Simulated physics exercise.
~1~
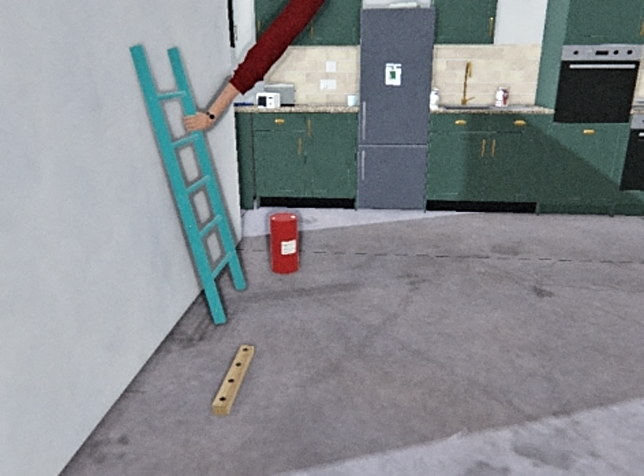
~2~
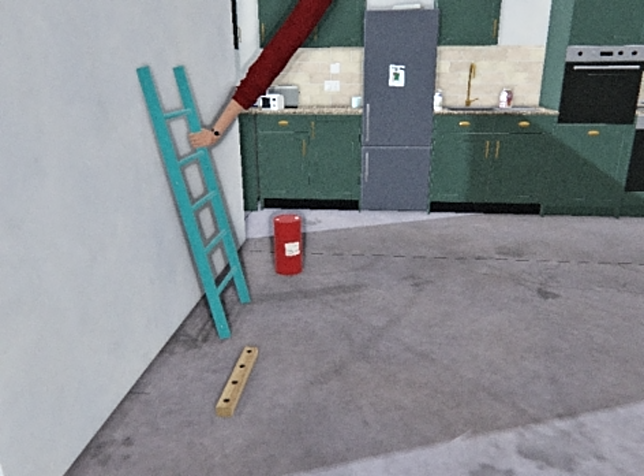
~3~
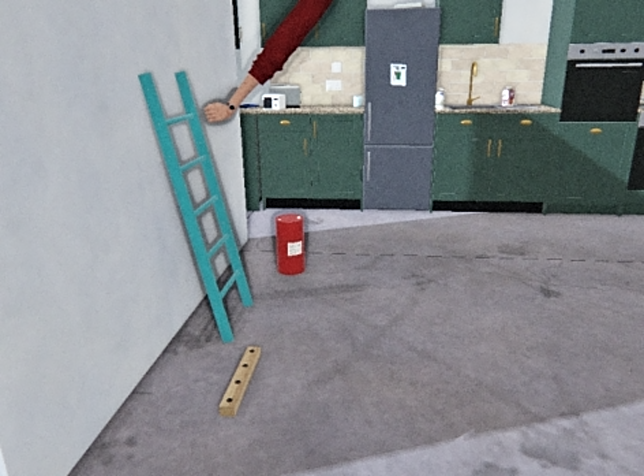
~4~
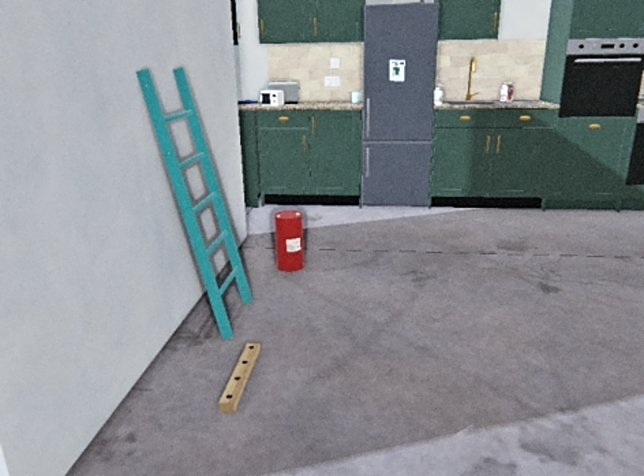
A turquoise ladder is lowered slightly against a wall, released by a hand, and stays leaning.
